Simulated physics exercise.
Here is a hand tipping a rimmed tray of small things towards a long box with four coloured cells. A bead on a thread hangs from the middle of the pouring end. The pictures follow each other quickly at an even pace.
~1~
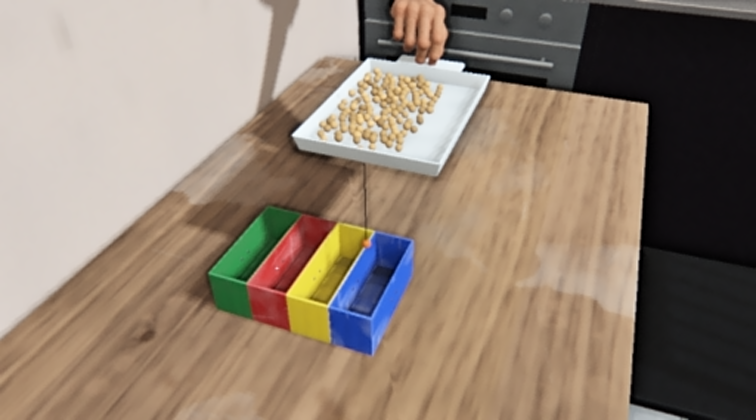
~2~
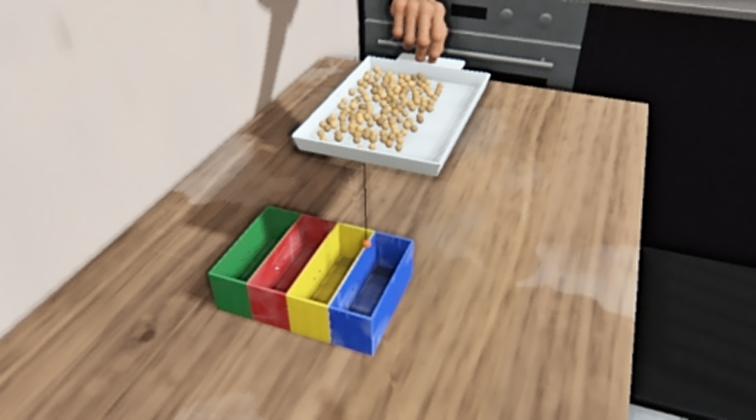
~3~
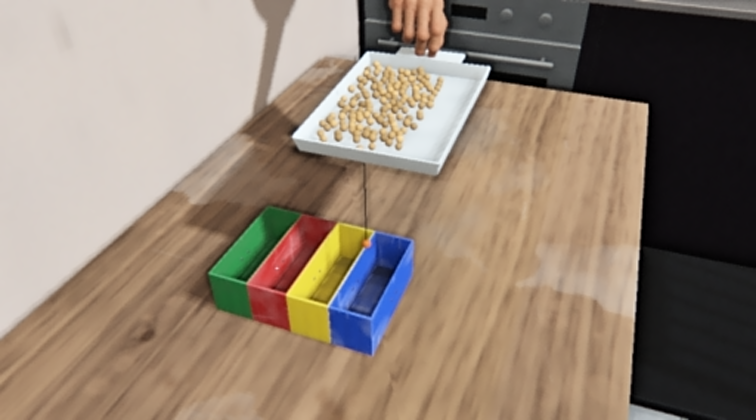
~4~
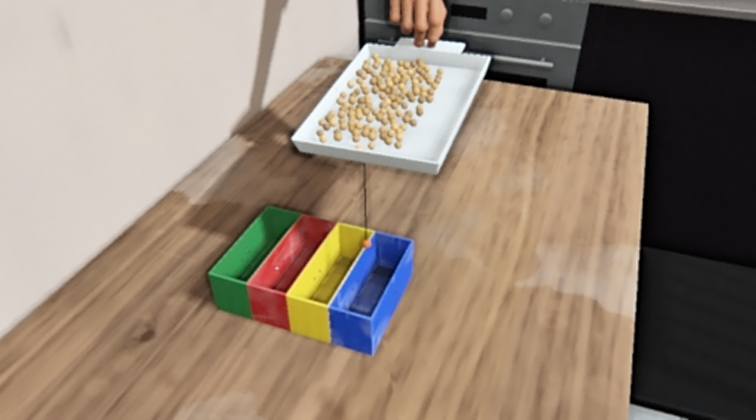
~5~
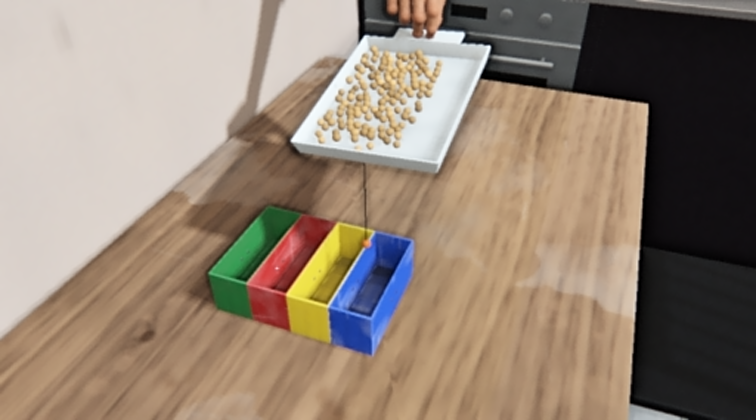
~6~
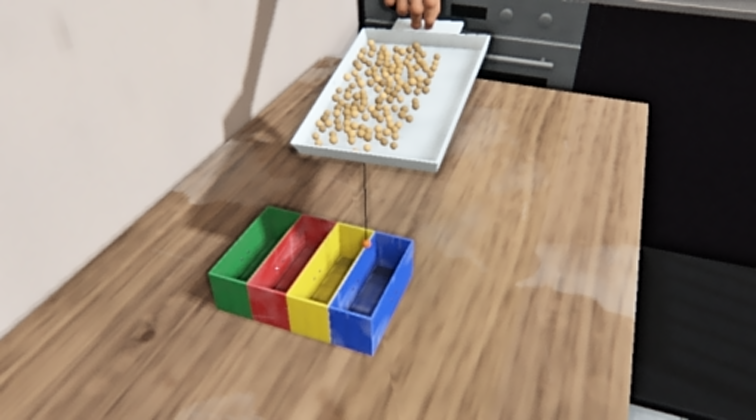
On a wooden kitchen table, a hand holds a white tray of small round wooden beads near a box with green, red, yellow and blue cells, then gradually raises the tray's far end as the beads shift slightly.
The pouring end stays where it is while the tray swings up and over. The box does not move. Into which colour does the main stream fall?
Most goes to the red cell.
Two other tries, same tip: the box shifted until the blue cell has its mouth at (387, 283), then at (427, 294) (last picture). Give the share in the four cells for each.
The first gives 100 %, the second 80 %.
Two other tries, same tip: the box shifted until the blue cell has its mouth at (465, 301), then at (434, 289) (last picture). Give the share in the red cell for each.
In turn 0 and 20 in a hundred.
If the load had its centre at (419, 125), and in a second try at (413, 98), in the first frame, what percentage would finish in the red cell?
About 40 and 60 per cent.
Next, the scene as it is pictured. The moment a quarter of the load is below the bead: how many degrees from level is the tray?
Around 80° of tilt.
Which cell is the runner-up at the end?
Second comes that yellow cell.
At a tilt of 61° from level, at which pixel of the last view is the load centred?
Near (333, 132).
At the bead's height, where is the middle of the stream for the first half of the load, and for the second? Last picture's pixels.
Around (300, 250) and then (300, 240).
Shortly afterwards, tray tipped steeply; all but a few on the tray; only a few in the green cell; only a few falling or outside the box.
Next, tray tipped right over; only a few on the tray; near half in the red cell; near a quarter in the yellow cell; a little in the green cell; only a few in the blue cell; a little falling or outside the box.
Some moments later, tray tipped past a quarter turn; near half in the red cell; near a third in the yellow cell; a little in the green cell; only a few in the blue cell; only a few falling or outside the box.
In the end, tray tipped past a quarter turn; near half in the red cell; near a third in the yellow cell; a little in the green cell; only a few in the blue cell; only a few outside the box.
